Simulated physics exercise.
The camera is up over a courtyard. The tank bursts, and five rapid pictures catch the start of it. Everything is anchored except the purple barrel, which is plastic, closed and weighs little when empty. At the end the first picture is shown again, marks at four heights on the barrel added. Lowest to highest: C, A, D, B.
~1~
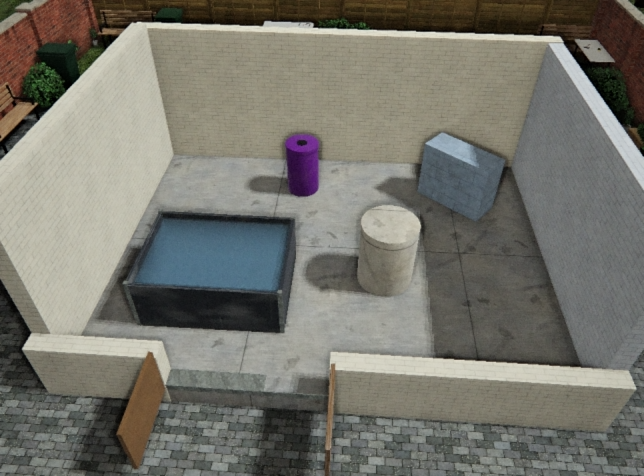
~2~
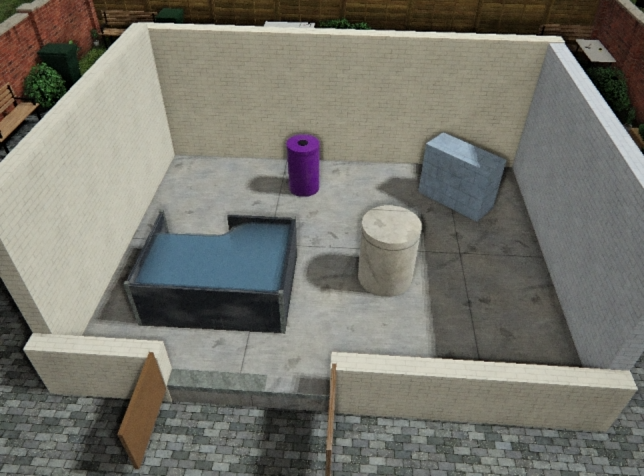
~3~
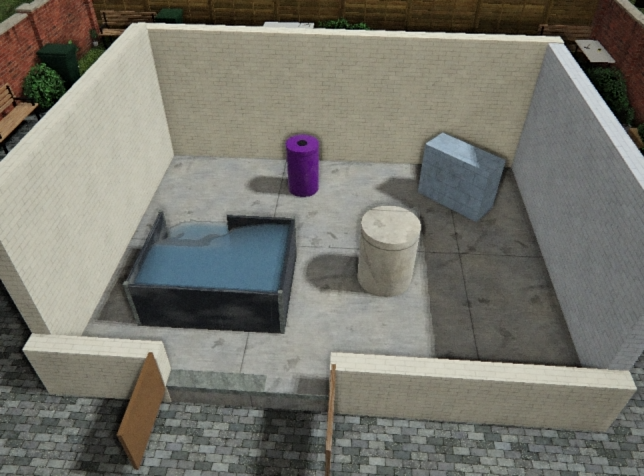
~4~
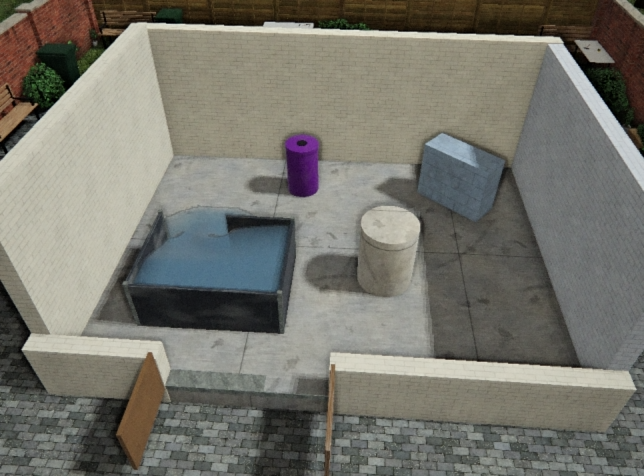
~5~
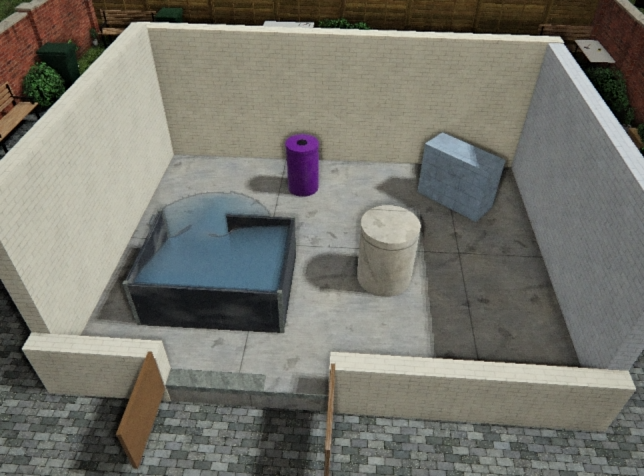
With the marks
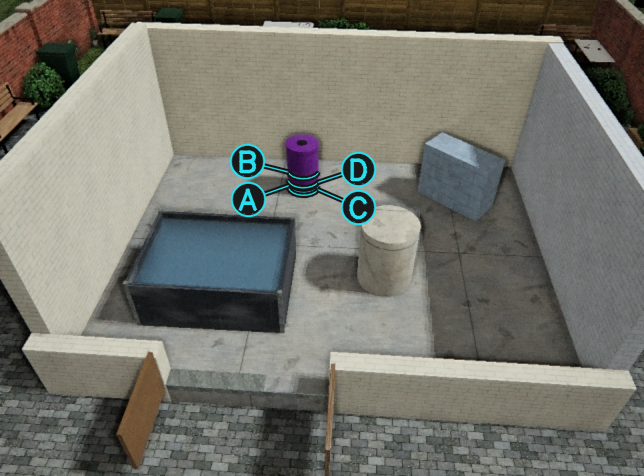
Water spreading behind a dark rectangular tank as part of its back wall disappears, beside a purple barrel in a walled courtyard.
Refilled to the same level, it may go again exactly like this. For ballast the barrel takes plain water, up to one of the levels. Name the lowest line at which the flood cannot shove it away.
B will do.
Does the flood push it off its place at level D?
Yes, that goes wrong.
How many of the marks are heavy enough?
One of them.
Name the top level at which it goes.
It is D.
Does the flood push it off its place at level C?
Yes.
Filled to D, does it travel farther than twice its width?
No, it does not.
On the marked copy, A at (302, 192); B at (301, 178); C at (302, 195); D at (302, 187); from the bottom up C, A, D, B.
If A is chosen, it is pushed about 3 times its own width away.
If B is chosen, it does not move.
If C is chosen, it is pushed about 5 times its own width away.
If D is chosen, it is pushed about half its own width away.
